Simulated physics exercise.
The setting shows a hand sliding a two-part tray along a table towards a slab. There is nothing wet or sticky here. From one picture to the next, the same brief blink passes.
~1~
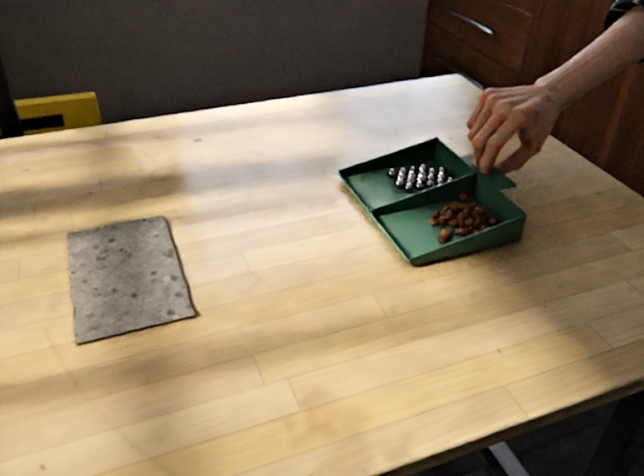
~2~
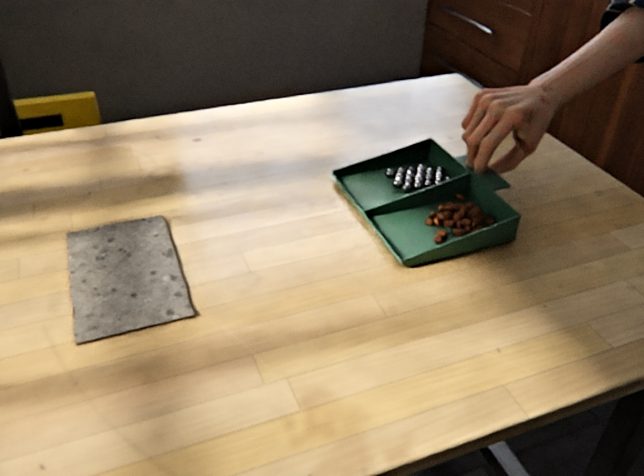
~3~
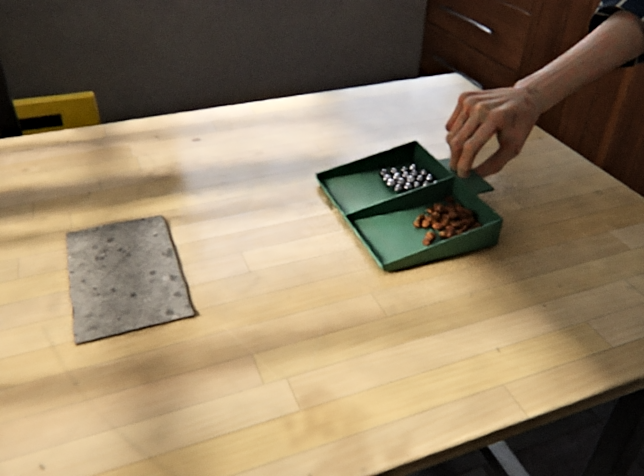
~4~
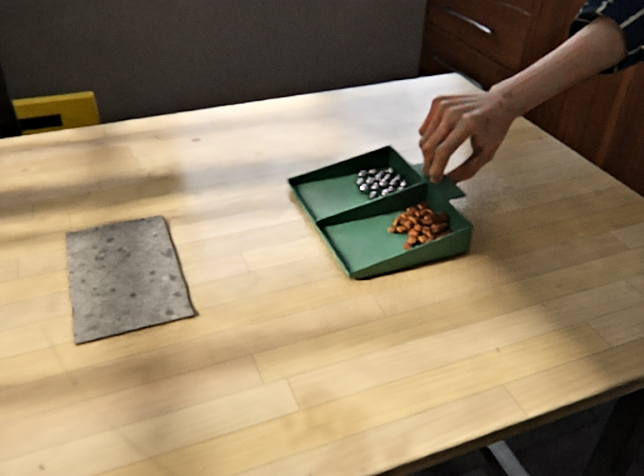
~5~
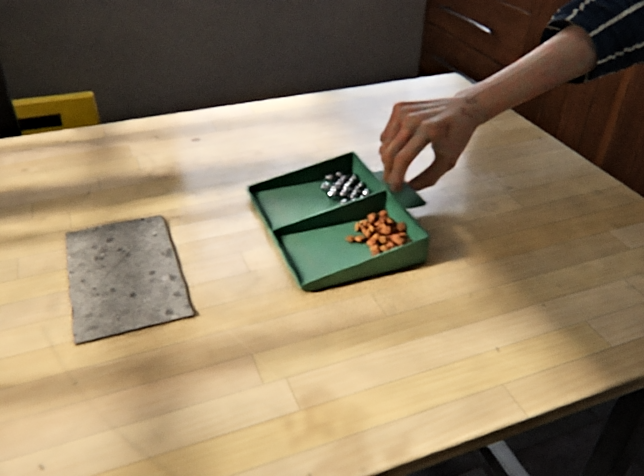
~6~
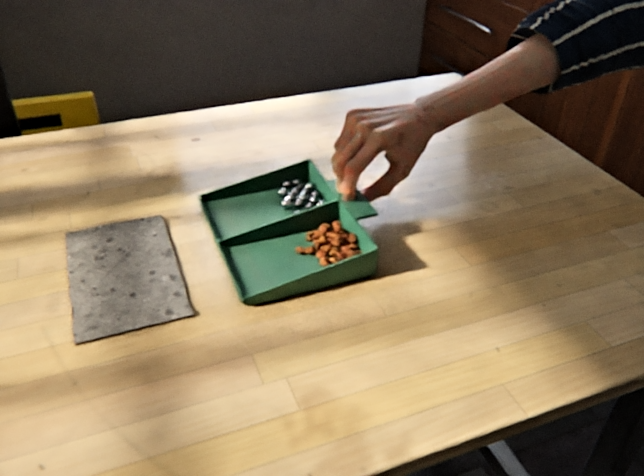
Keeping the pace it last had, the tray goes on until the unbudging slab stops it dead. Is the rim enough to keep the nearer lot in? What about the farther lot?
As it turns out, the nearer lot partly goes over the rim, the farther lot partly goes over the rim.
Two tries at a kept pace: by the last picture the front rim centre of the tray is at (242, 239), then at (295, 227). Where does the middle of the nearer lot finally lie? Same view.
Lab note: Resting centre close to (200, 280), then close to (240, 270).
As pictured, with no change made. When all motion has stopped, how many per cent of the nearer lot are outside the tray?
About 30 per cent of it.
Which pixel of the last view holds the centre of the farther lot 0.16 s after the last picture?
In the last picture's pixels, the middle is around (174, 226).
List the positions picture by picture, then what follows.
The first picture shows front rim at (370, 213), at rest; slab at (131, 298); nearer lot at (460, 219), some bits of dog kibble; farther lot at (421, 180), a few steel balls.
The second picture shows front rim at (363, 214), hardly any of the way covered; farther lot at (419, 180).
The third picture shows front rim at (345, 217), a small part of the way covered; nearer lot at (453, 215).
The fourth picture shows front rim at (315, 224), about a quarter of the way covered; farther lot at (384, 185).
The fifth picture shows front rim at (271, 233), about half of the way covered; nearer lot at (389, 231).
The sixth picture shows front rim at (218, 244), most of the way covered; slab at (129, 297); nearer lot at (340, 242); farther lot at (303, 198).
Then, 0.03 s after the last picture, tray still sliding, front rim near (191, 250); nearer lot all inside; farther lot all inside.
Then, 0.16 s after the last picture, tray stopped at the slab; nearer lot a small part out of the tray; farther lot about a third out of the tray.
Then, 0.37 s after the last picture, tray stopped at the slab; nearer lot about a third out of the tray; farther lot about two thirds out of the tray.
By the end, tray stopped at the slab; nearer lot about a third out of the tray; farther lot about two thirds out of the tray.
